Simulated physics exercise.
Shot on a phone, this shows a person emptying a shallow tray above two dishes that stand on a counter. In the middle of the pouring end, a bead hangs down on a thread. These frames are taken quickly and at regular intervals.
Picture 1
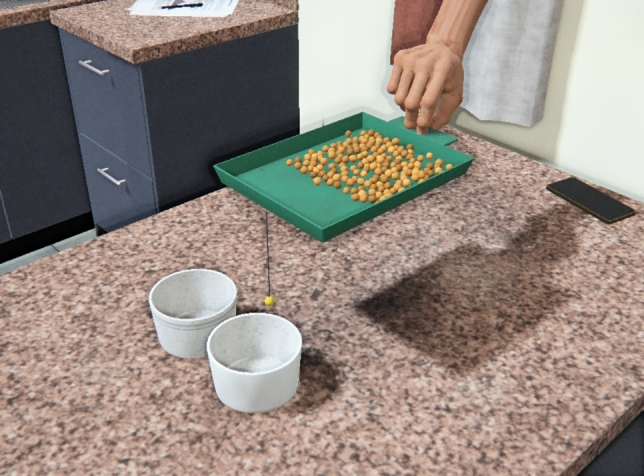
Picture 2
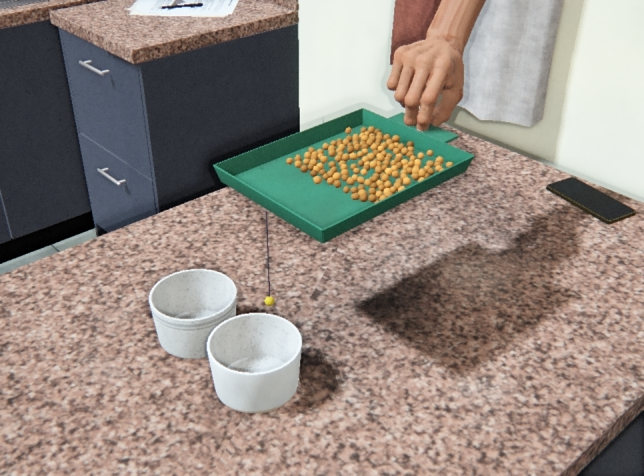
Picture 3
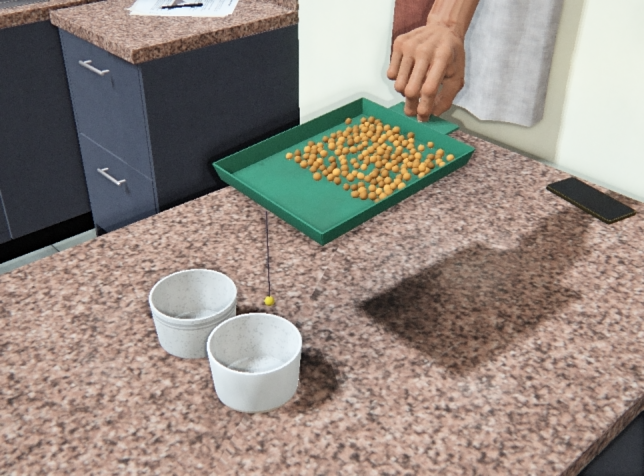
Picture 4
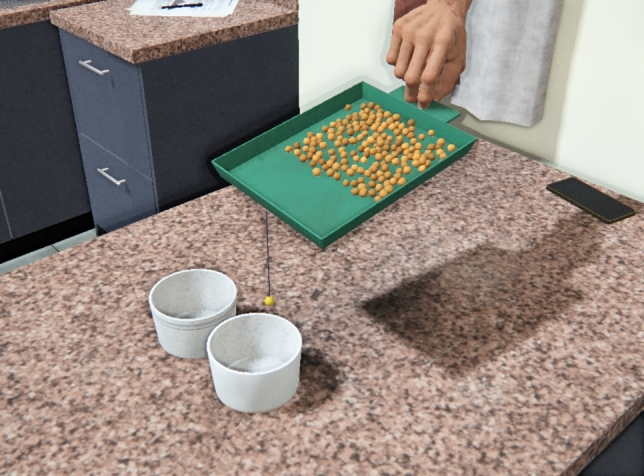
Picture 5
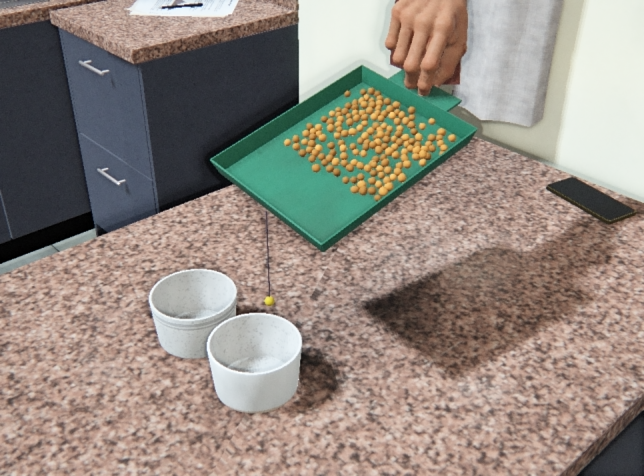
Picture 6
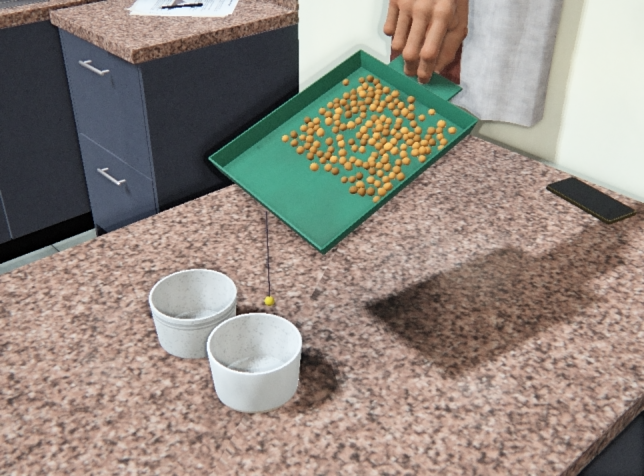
On a speckled kitchen counter, a hand held a green tray of roasted chickpeas above two white dishes, then gradually raised its back end, tilting it more steeply toward the lower right corner.
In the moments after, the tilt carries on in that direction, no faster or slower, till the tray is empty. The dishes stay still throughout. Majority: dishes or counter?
More of the load is lost than caught.
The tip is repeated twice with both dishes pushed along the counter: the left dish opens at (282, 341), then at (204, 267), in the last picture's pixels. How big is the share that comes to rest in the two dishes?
Around 70 and then 0 per cent.
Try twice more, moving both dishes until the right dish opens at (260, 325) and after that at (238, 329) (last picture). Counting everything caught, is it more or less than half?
Well, it comes to a lesser portion at first and a lesser portion after that.
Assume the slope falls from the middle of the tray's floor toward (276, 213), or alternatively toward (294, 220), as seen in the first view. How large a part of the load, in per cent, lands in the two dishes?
First case around 70 per cent, second case 50 per cent.
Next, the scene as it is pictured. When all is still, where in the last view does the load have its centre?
Around (316, 417), give or take.
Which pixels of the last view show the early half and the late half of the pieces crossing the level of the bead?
First part (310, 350), rest (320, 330).
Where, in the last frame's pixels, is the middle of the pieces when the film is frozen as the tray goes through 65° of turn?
Near the pixel (317, 233).
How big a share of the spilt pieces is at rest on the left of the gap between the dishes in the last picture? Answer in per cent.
That comes to about 0 per cent of the pieces.
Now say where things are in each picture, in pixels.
The first frame shows corners of the pouring end (221, 166) and (323, 225), level; middle of the load (376, 164), roasted chickpeas; left dish (159, 328); right dish (218, 381); bead on its thread (270, 301).
The second frame shows corners of the pouring end (221, 165) and (323, 226), level; middle of the load (376, 162).
The third frame shows corners of the pouring end (220, 164) and (322, 229), tipped barely, lowest at the right corner; middle of the load (376, 156).
The fourth frame shows corners of the pouring end (219, 161) and (322, 234), tipped a little, lowest at the right corner; middle of the load (376, 147).
The fifth frame shows corners of the pouring end (217, 159) and (322, 238), tipped clearly, lowest at the right corner; middle of the load (376, 138).
The sixth frame shows corners of the pouring end (216, 158) and (321, 243), tipped clearly, lowest at the right corner; middle of the load (375, 131); left dish (159, 328); right dish (218, 381).
Just after the last frame, tray tipped steeply; the larger part on the tray; about a tenth in the air.
A moment on, tray tipped past a quarter turn; roughly a third on the tray; about a tenth in the right dish; roughly half outside both; about a tenth in the air.
Further on, tray tipped past a quarter turn; roughly a quarter in the right dish; the larger part outside both.
When it is over, tray tipped past a quarter turn; roughly a quarter in the right dish; not one in the left dish; the larger part outside both.
